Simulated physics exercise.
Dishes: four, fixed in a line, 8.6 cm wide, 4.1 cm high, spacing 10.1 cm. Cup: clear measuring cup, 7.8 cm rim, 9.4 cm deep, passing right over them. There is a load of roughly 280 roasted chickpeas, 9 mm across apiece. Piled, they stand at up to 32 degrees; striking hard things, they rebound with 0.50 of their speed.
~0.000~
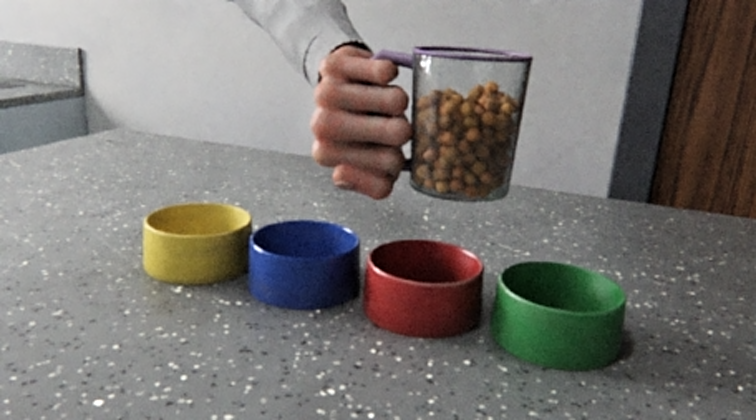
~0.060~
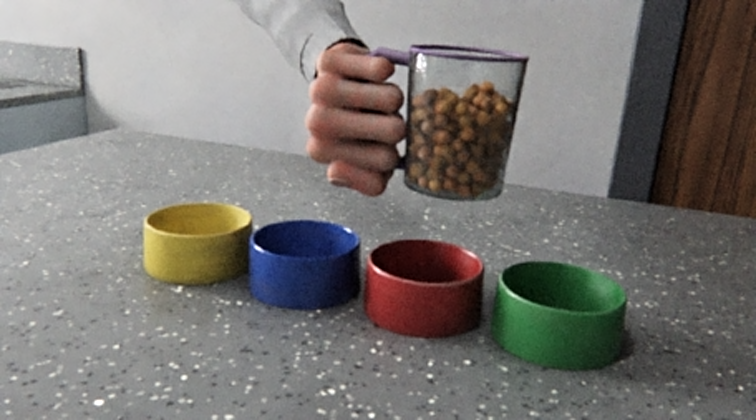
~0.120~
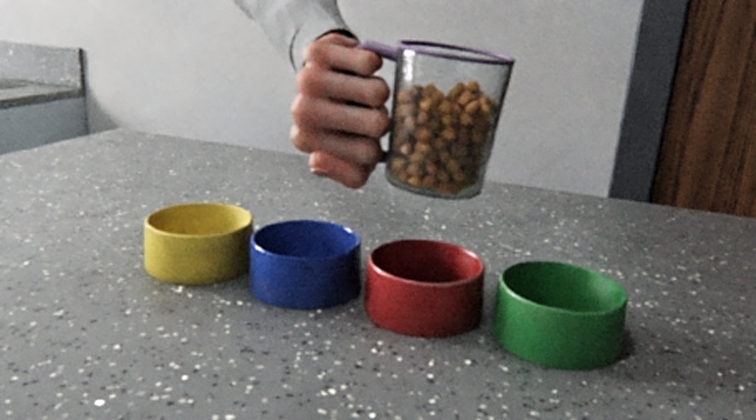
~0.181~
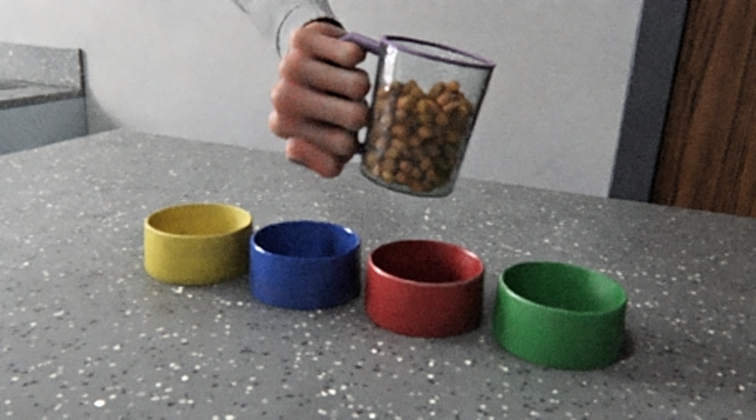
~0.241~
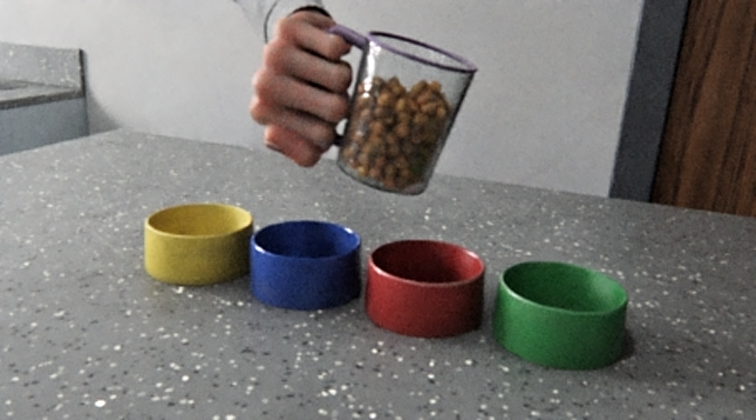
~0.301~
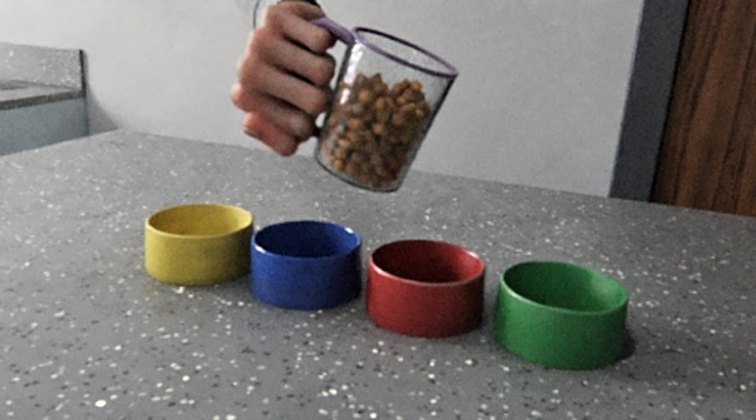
Above a speckled gray counter, a hand moves a cup of chickpeas left, gradually tilting it.
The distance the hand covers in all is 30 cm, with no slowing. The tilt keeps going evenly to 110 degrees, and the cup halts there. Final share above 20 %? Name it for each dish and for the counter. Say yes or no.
Red: No, blue: No, green: No, yellow: Yes, counter: No.
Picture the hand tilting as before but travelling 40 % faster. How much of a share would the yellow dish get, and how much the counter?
Yellow: 90; counter: 10.
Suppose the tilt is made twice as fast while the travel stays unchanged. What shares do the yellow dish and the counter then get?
In that case I'd put yellow at 60 and the counter at 10.
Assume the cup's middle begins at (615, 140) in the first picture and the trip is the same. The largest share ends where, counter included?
Blue.
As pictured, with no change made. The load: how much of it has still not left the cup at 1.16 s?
It comes to about 100 percent.
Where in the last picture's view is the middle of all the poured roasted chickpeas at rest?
Centre at rest: Approx. (196, 233) px.
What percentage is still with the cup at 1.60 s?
Around 65 in a hundred.
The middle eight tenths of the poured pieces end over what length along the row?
Some 6 centimetres.
After 0.82 s, tilt 63 degrees; cup holds 100 %.
After 1.16 s, tilt 91 degrees; cup holds 100 %.
After 1.60 s, tilt 110 degrees; cup holds 65 %, yellow 30 %.
At rest (3.0 s), red 0 %, blue 0 %, green 0 %, yellow 95 %, counter 5 %.
